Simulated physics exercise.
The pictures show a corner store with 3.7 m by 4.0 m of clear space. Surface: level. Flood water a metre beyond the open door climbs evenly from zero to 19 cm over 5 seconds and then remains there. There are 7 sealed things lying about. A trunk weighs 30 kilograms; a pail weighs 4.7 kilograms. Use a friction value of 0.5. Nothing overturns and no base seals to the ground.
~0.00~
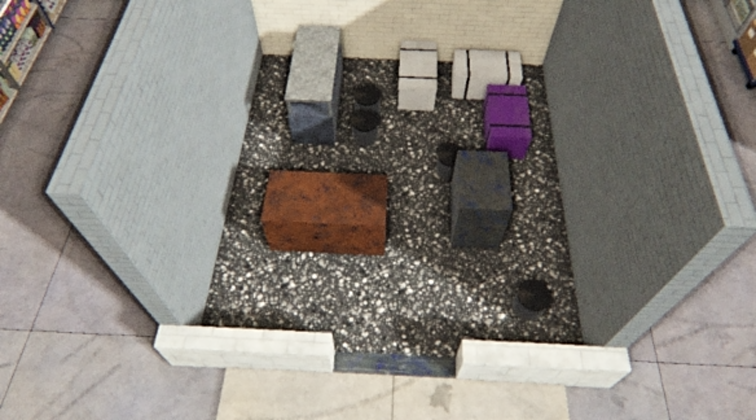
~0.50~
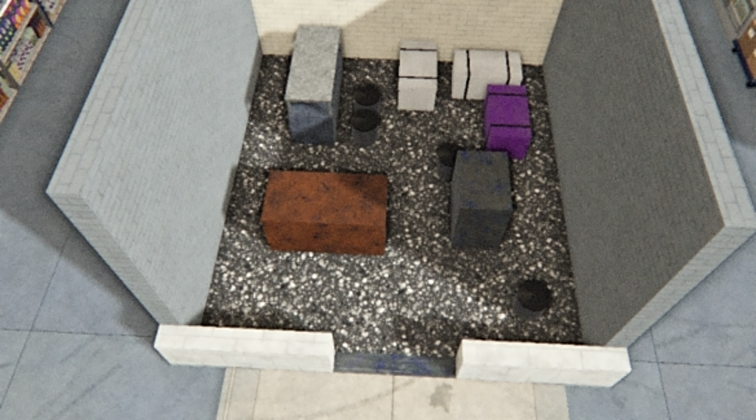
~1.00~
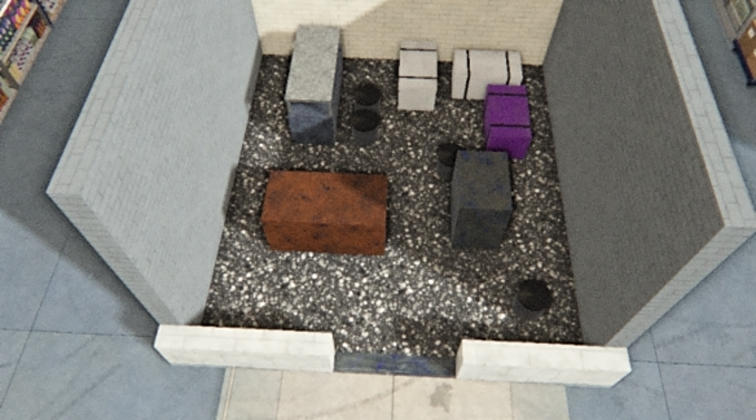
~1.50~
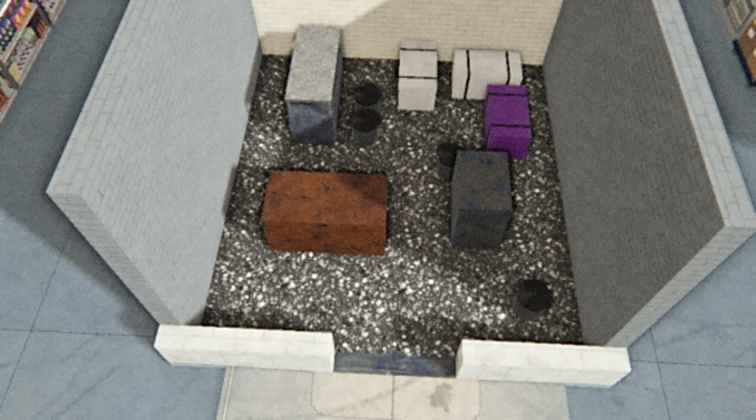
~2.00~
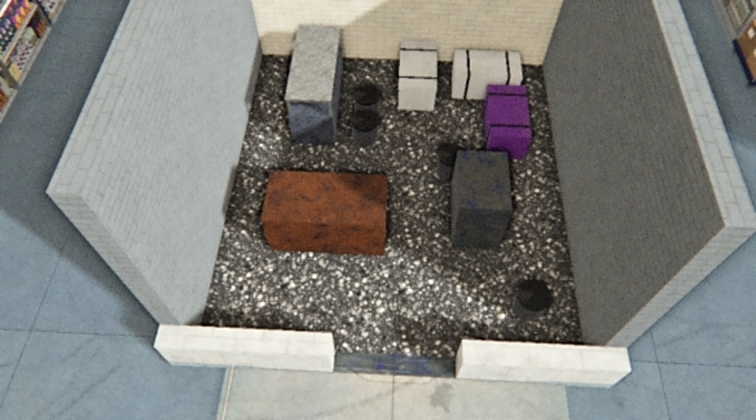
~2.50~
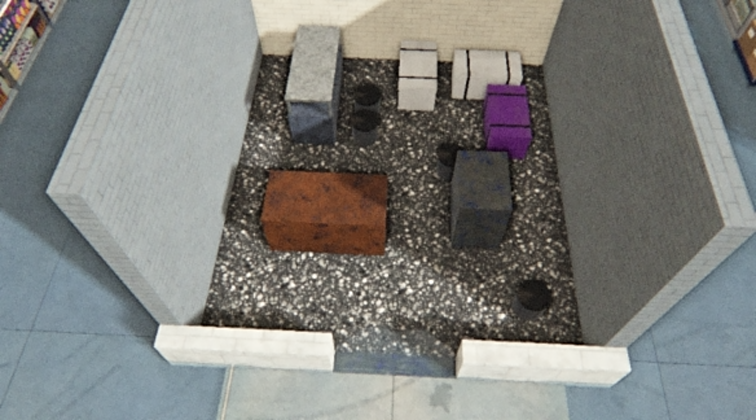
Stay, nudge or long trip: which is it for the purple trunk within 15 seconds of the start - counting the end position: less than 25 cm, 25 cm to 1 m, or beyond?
Distance covered: Moderate.
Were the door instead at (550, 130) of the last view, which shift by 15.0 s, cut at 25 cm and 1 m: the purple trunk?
With that change, the purple trunk is swept well off.
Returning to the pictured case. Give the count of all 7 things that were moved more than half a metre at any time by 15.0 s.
That adds up to 6.
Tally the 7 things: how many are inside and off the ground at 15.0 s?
7 of them.
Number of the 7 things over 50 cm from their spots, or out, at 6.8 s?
At that moment it comes to 0.
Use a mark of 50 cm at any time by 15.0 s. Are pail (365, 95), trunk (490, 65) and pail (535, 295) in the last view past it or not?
Order as asked: Above, above, within.
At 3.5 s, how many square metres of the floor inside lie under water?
Wet: Near 1.5 m2.
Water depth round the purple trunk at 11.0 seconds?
Depth approx. 8 cm.
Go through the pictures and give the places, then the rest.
The purple trunk at (509, 110), on the bottom; 0.0 m2 under water; 0 of 7 have shifted, in the first picture.
The purple trunk at (509, 110), on the bottom; water covers 0.0 m2; 0 of 7 have shifted, in the second picture.
The purple trunk at (509, 110) rests on the ground; water covers 0.0 m2; 0 of 7 have shifted, in the third picture.
The purple trunk at (509, 110), on the bottom; 0.0 m2 under water; 0 of 7 have shifted, in the fourth picture.
The purple trunk at (509, 110), on the bottom; water covers 0.0 m2; 0 of 7 have shifted, in the fifth picture.
The purple trunk at (509, 110), on the bottom; water covers 0.2 m2; 0 of 7 have shifted, in the sixth picture.
After 3.5 s the purple trunk is near (509, 110), 0.0 m from its start, aground; 0 afloat.
After 6.8 s the purple trunk is near (509, 110), 0.0 m from its start, aground; 0 afloat.
After 11.0 s the purple trunk is near (509, 111), 0.0 m from its start, aground; 4 afloat.
After 15.0 s the purple trunk is near (484, 138), 0.6 m from its start, afloat; 7 afloat.
